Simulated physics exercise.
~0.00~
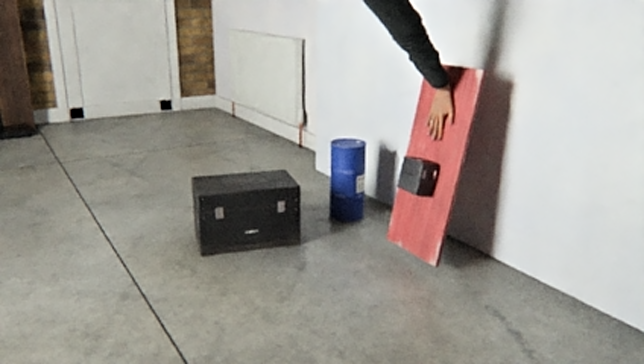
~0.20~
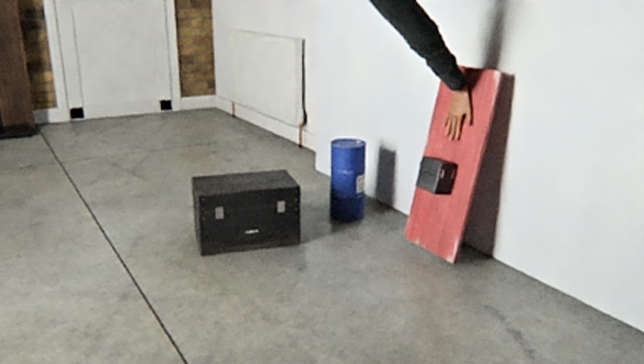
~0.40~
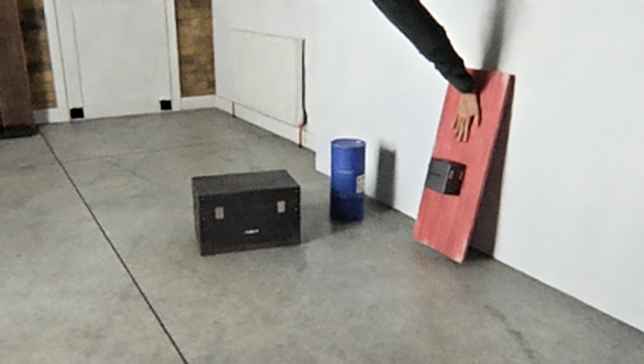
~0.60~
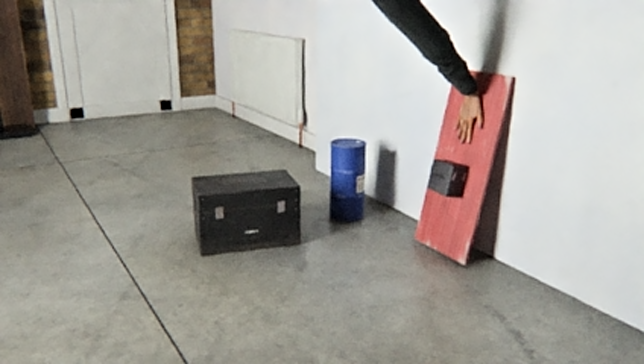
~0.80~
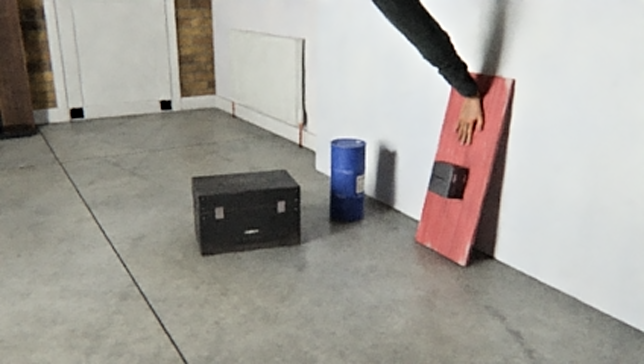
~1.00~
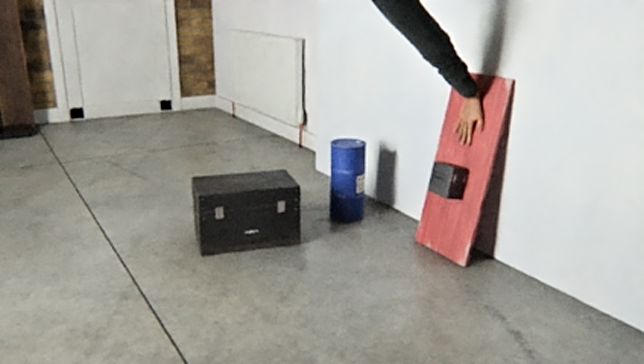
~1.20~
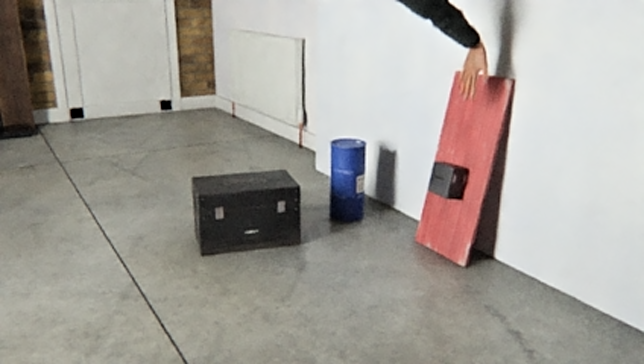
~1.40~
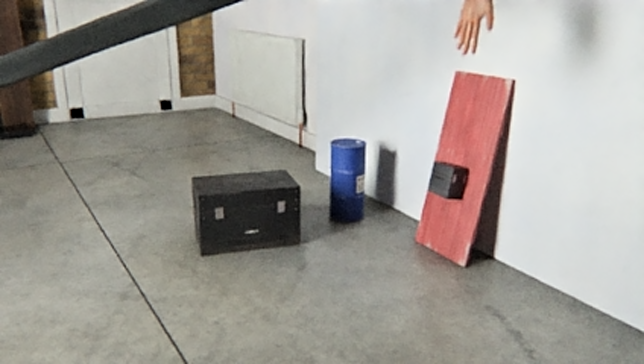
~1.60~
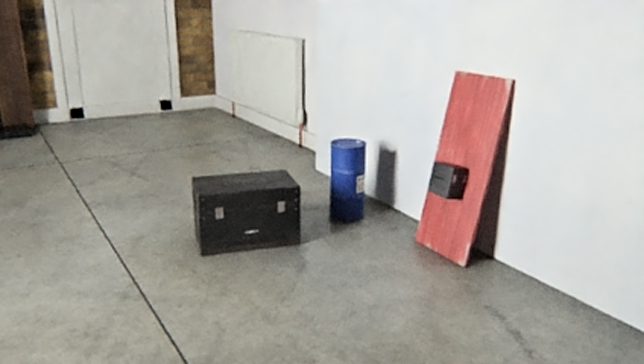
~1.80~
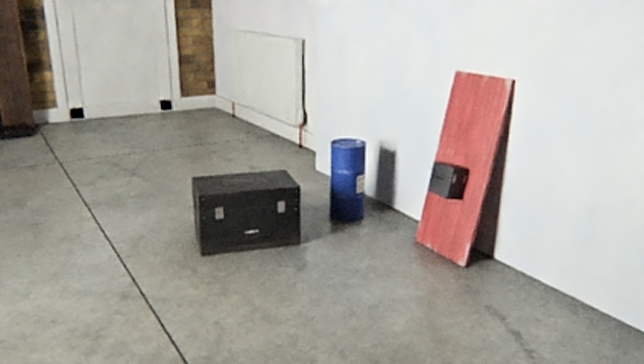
A red board is leaned against the wall by a hand and stays leaning after release.
